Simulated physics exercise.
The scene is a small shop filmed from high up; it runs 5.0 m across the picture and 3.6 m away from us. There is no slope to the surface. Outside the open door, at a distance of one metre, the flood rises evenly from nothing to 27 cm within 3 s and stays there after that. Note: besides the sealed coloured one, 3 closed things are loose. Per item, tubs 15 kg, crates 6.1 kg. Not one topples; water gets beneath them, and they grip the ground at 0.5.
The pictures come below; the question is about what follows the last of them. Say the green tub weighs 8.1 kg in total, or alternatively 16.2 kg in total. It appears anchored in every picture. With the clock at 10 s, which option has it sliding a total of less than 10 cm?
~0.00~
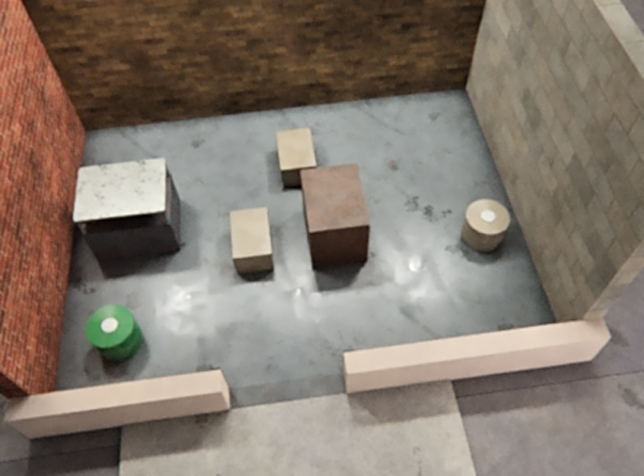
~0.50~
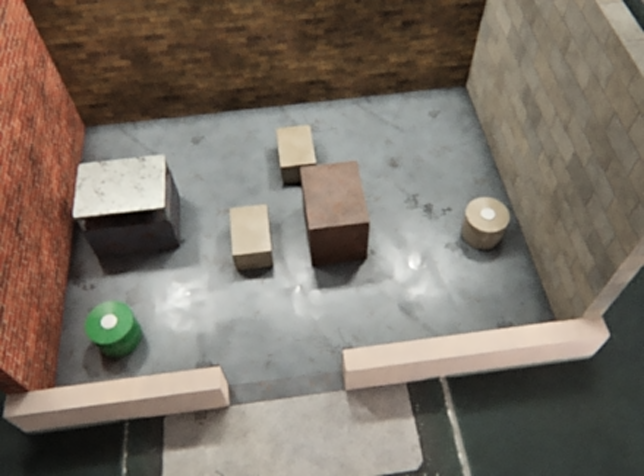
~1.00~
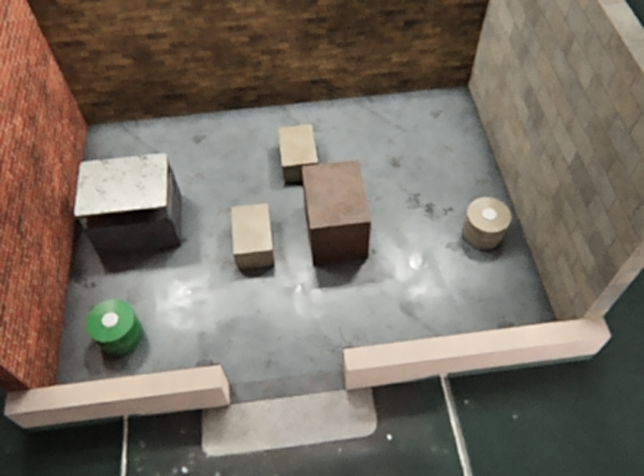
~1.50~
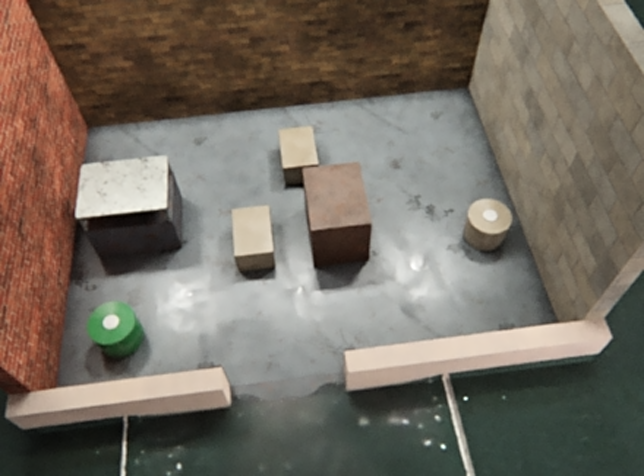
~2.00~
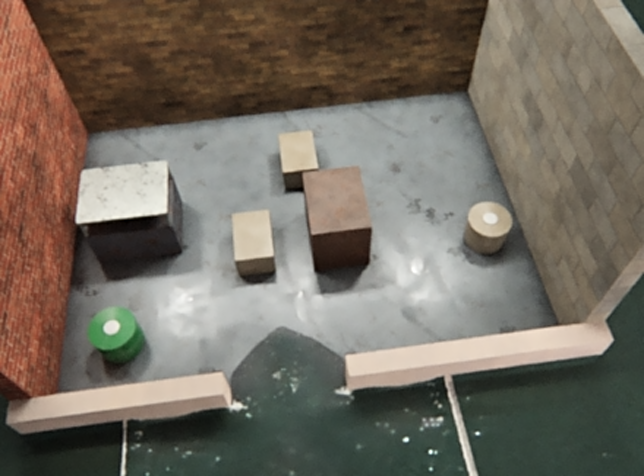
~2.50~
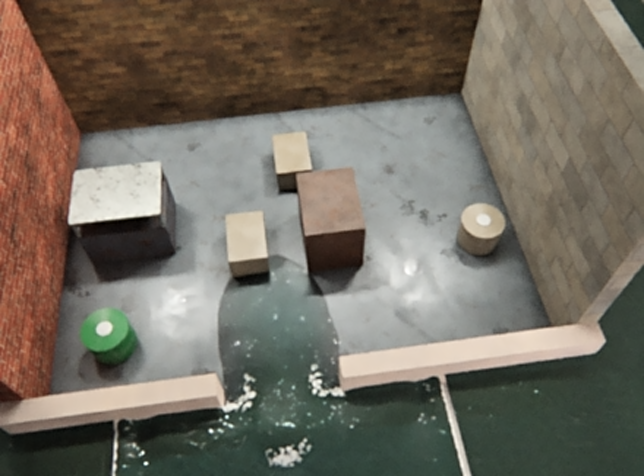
The one that works is only the second, 16.2 kg.
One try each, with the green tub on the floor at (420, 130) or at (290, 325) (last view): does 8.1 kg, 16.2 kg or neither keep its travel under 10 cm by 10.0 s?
Try by try, no option works; no option works.
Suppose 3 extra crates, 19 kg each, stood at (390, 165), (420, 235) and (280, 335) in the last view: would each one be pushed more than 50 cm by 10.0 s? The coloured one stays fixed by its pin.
In turn: Within it, within it, beyond it.
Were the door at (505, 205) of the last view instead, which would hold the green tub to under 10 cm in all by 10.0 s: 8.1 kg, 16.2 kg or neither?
Well, then both options come up short.
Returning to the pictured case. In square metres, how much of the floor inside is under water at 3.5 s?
Some 5.5 m2.
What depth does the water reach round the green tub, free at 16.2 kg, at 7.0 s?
Close to 3 cm deep.
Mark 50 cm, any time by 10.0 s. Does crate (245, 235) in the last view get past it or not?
Result: Threshold exceeded.
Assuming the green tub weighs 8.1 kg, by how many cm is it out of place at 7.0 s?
0 cm.
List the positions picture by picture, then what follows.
The green tub at (110, 326), on the bottom; water covers 0.0 m2; 0 of 4 have shifted, in the first frame.
The green tub at (109, 322) rests on the ground; water covers 0.0 m2; 0 of 4 have shifted, in the second frame.
The green tub at (110, 320), on the bottom; 0.0 m2 under water; 0 of 4 have shifted, in the third frame.
The green tub at (111, 322), on the bottom; 0.0 m2 under water; 0 of 4 have shifted, in the fourth frame.
The green tub at (112, 328), on the bottom; water covers 0.4 m2; 0 of 4 have shifted, in the fifth frame.
The green tub at (104, 329) rests on the ground; 1.3 m2 under water; 0 of 4 have shifted, in the sixth frame.
After 3.5 s the green tub would be 0 cm from its start with 8.1 kg and 0 cm from its start with 16.2 kg; 0 cm of water round it then.
After 4.5 s the green tub would be 0 cm from its start with 8.1 kg and 0 cm from its start with 16.2 kg; 1 cm of water round it then.
After 7.0 s the green tub would be 0 cm from its start with 8.1 kg and 0 cm from its start with 16.2 kg; 3 cm of water round it then.
After 10.0 s the green tub would be 69 cm from its start with 8.1 kg and 0 cm from its start with 16.2 kg; 7 cm of water round it then.
